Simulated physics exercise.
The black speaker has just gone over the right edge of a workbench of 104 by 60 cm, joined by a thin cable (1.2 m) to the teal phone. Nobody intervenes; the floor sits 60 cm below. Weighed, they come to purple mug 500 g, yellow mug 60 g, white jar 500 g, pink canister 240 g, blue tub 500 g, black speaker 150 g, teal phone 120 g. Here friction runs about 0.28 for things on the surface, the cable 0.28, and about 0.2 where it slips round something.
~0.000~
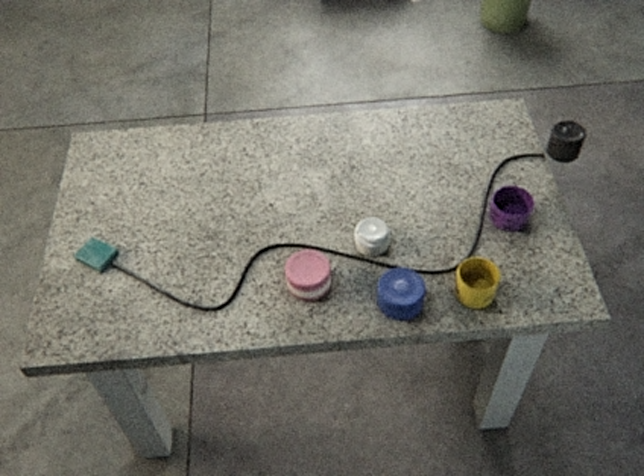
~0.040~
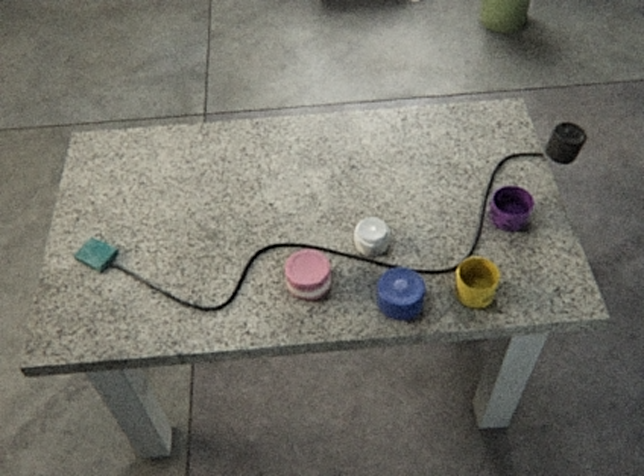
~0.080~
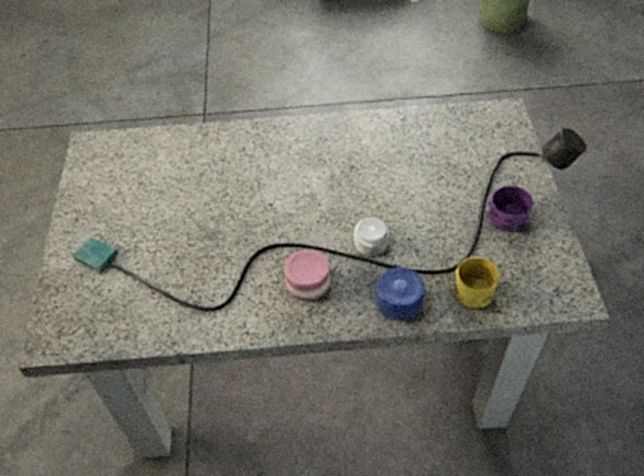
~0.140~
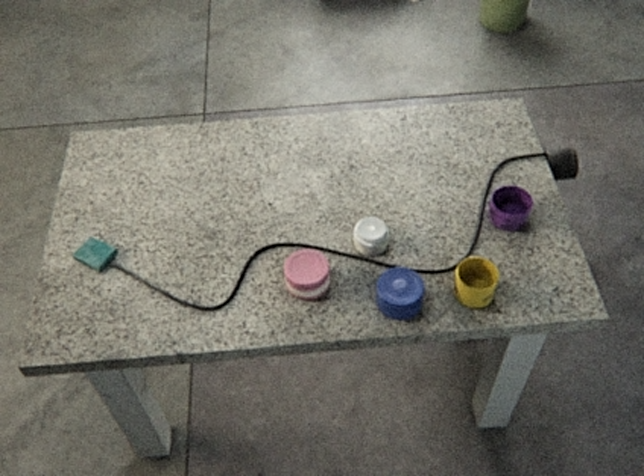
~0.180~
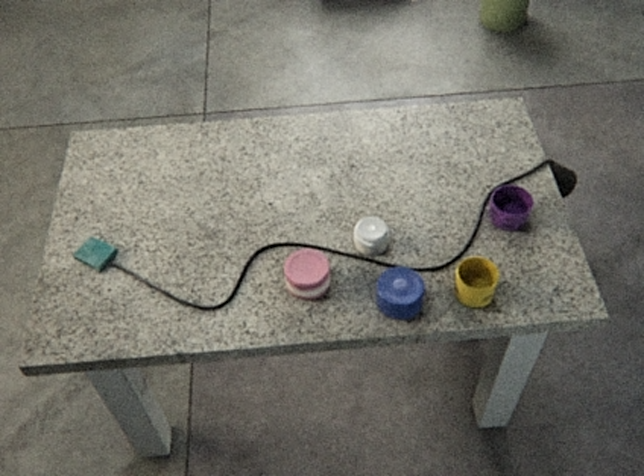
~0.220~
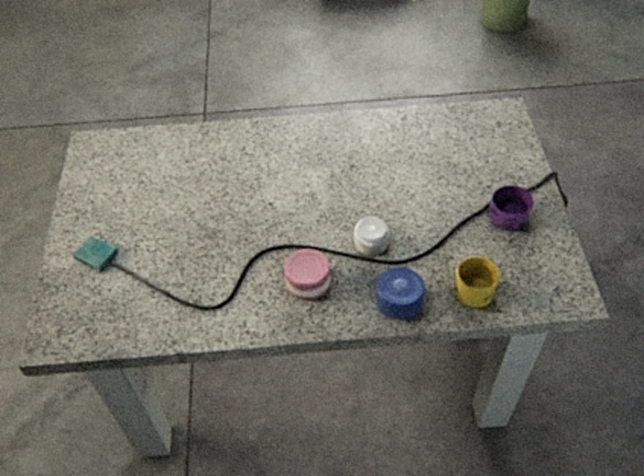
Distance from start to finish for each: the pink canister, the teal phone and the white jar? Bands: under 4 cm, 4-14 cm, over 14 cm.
My prediction: The pink canister ends up close to its start; the teal phone ends up well away from its start; the white jar ends up close to its start.
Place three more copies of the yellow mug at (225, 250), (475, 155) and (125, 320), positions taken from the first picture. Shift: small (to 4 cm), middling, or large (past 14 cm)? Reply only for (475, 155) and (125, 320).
Shift 1: Minor. Shift 2: Minor.
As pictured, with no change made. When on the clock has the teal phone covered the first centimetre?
Teal phone at 0.34 s on the clock.
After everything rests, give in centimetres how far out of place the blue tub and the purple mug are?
For the blue tub it's 0 cm, while the purple mug comes to 0 cm.
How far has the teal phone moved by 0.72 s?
At that moment the teal phone has gone 40 cm from the start.
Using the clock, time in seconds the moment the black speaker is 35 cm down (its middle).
It gets there at roughly 0.42 s.
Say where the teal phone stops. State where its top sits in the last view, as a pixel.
In the last view, the top sits at about (342, 243).
By 0.5 s, the cable's tail end at (186, 235); teal phone 16 cm off its start, black speaker over the edge.
By 0.7 s, the cable's tail end at (312, 250); teal phone 38 cm off its start, black speaker over the edge.
By 1.0 s, the cable's tail end at (352, 260); teal phone 48 cm off its start at (342, 243), black speaker over the edge.
By 1.2 s, the cable's tail end at (352, 260); teal phone 48 cm off its start, black speaker over the edge.
By 2.4 s, the cable's tail end at (352, 260); teal phone 48 cm off its start at (342, 243), white jar 0 cm off its start at (372, 226), pink canister 0 cm off its start at (307, 266), black speaker over the edge.
